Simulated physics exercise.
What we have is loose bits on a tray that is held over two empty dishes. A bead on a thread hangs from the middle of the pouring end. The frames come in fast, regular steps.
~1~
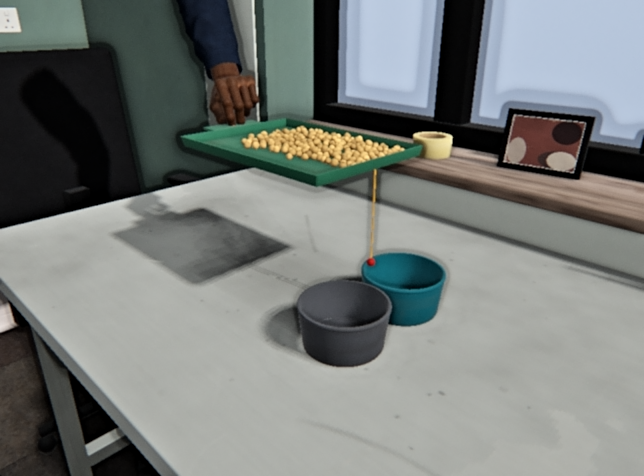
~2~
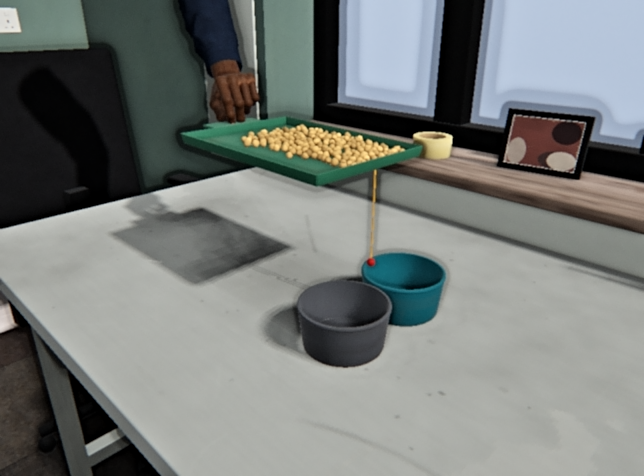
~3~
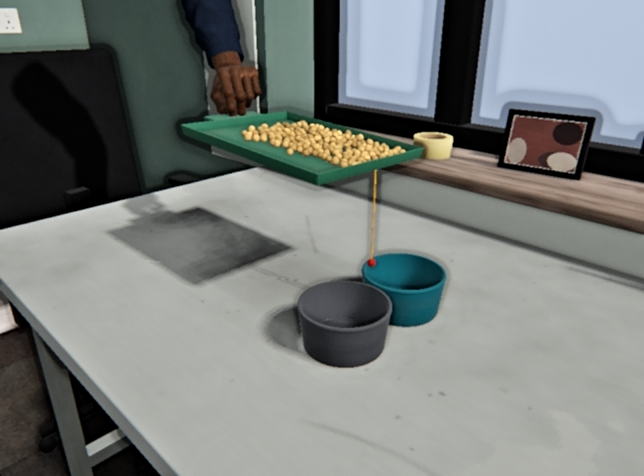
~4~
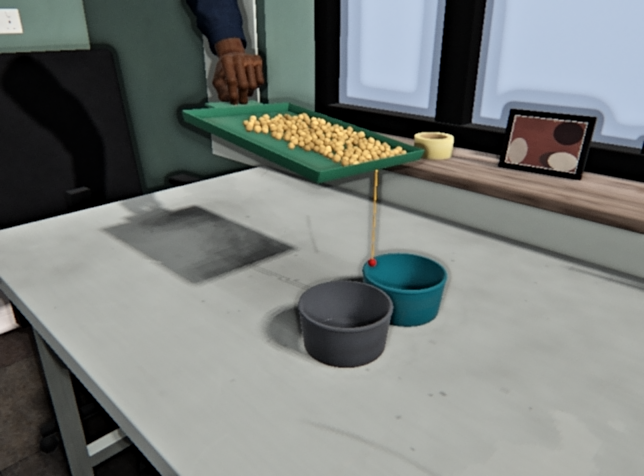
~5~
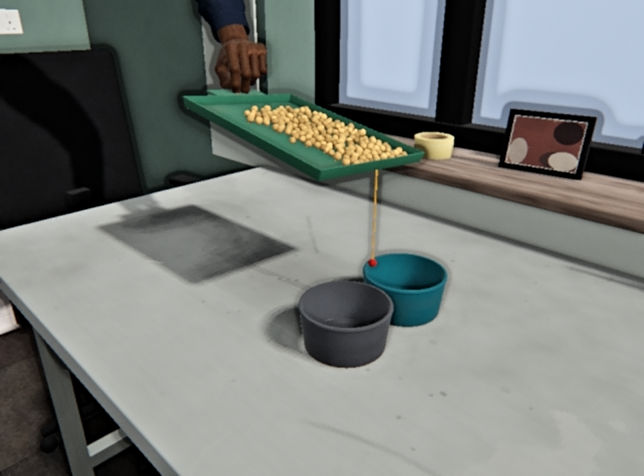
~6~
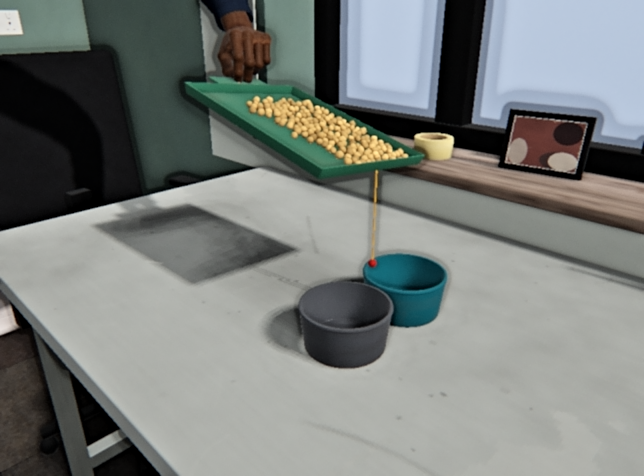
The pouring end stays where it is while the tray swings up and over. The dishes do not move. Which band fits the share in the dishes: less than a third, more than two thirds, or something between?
Caught overall: From one third to two thirds.
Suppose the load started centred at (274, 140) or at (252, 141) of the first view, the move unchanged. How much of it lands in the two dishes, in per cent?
Near 50 % and 50 %.
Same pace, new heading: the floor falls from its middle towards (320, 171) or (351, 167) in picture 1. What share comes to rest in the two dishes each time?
The first gives 80 %, the second 70 %.
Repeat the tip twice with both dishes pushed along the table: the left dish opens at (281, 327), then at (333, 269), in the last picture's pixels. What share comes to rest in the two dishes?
First some 0, then 30 per cent.
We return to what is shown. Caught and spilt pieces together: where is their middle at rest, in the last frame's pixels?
Around (416, 295).
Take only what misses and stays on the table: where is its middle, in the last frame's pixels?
Near (436, 283).
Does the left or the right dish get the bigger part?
Fuller: The right one.
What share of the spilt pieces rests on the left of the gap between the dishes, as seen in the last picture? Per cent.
Some 10 per cent.
Soon, tray tipped steeply; nearly all on the tray; a stray few in the air.
A while on, tray tipped past a quarter turn; most on the tray; a stray few in the right dish; a stray few outside both; a small part in the air.
Towards the end, tray tipped past a quarter turn; about half in the right dish; about half outside both.
Finally, tray tipped past a quarter turn; none in the left dish; about half in the right dish; about half outside both.
